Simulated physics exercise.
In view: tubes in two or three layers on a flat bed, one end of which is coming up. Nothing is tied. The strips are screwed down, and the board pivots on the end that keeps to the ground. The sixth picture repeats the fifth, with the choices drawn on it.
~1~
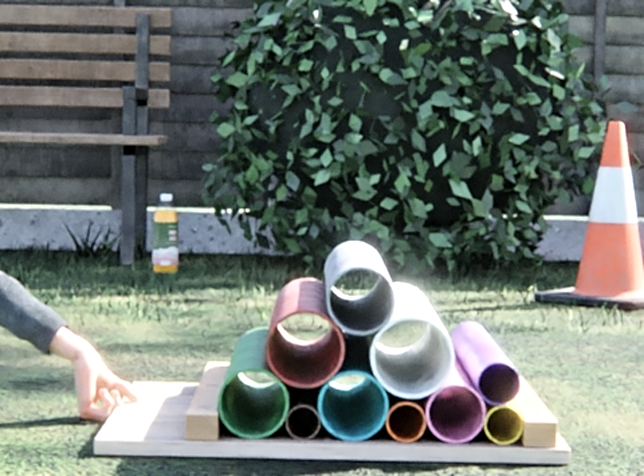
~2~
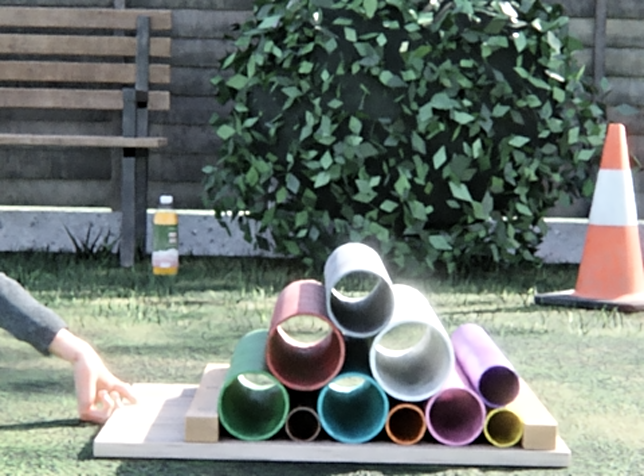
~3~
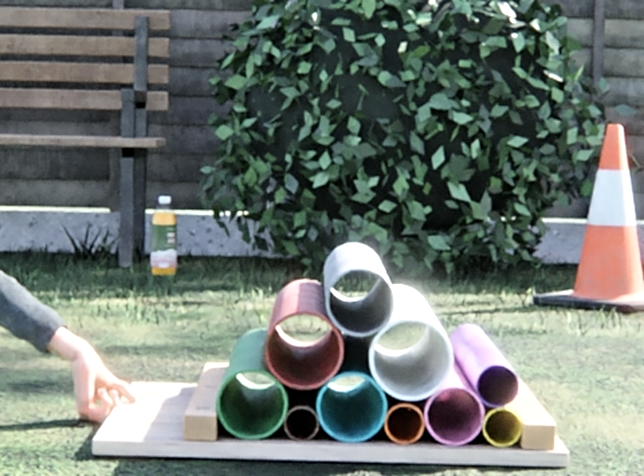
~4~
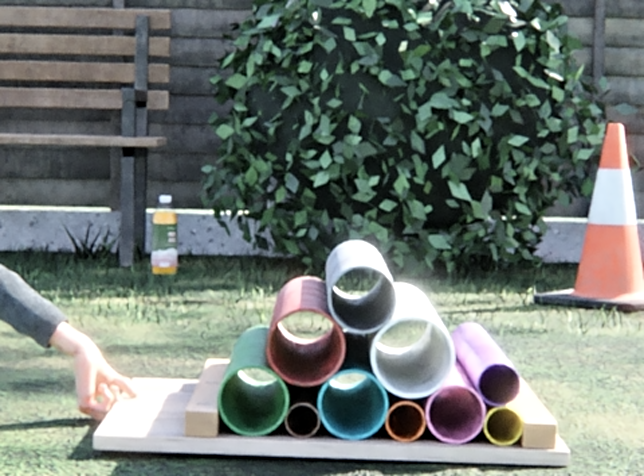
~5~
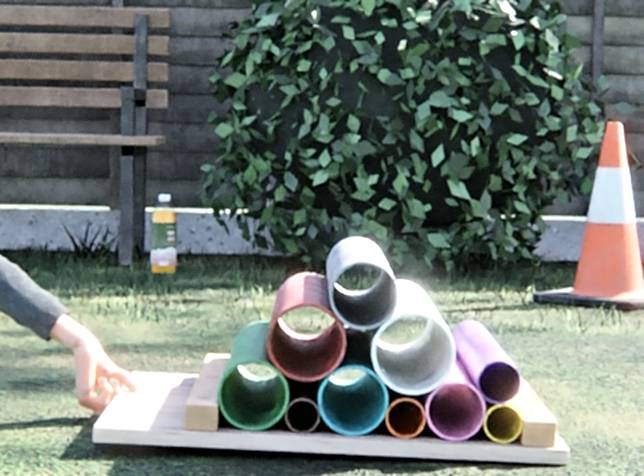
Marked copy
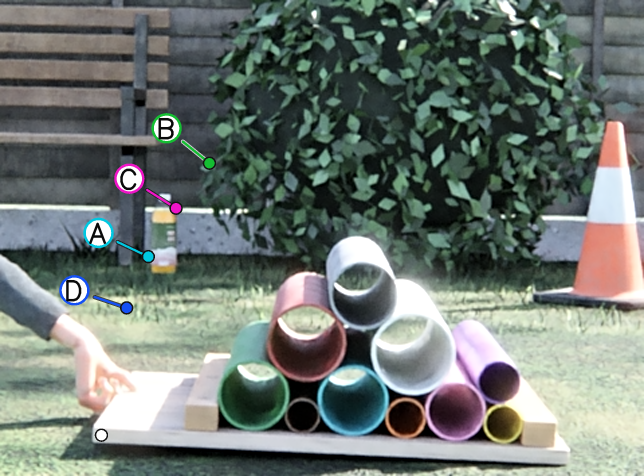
A stack of coloured tubes sits on a pale wooden board on sunlit grass, seen from low in front of a garden fence. Green, turquoise, pink and small yellow tubes line the bottom between wooden strips, with red, white and purple above, a bench left and an orange cone right. A hand at the board's left end stays still, then lifts it slightly, the tubes rising with it.
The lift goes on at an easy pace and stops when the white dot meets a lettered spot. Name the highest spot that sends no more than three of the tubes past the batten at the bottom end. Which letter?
Raise it to B.
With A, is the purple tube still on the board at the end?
The purple tube: No.
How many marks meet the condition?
The number is four.
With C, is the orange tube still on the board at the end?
Yes.
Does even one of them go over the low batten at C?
Yes, at C.
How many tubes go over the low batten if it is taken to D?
The count is one.
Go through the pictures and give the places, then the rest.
In the first frame, brown tube (303, 423); turquoise tube (353, 406); orange tube (406, 422).
In the second frame, orange tube (406, 425); pink tube (456, 415).
In the third frame, board (330, 409); green tube (252, 404); red tube (304, 350).
In the fourth frame, board (330, 406); green tube (253, 401); brown tube (303, 420).
In the fifth frame, board (330, 402); green tube (253, 395); brown tube (303, 416).
On the copy, A at (149, 257); B at (209, 163); C at (176, 208); D at (127, 308); the white dot at (102, 435).
On B. First, board at 21°.
Then, board at 38°.
Finally, board at 38°, three over the low batten (white, grey, purple).
By contrast, A one over the low batten (purple); C one over the low batten (purple); D one over the low batten (purple).
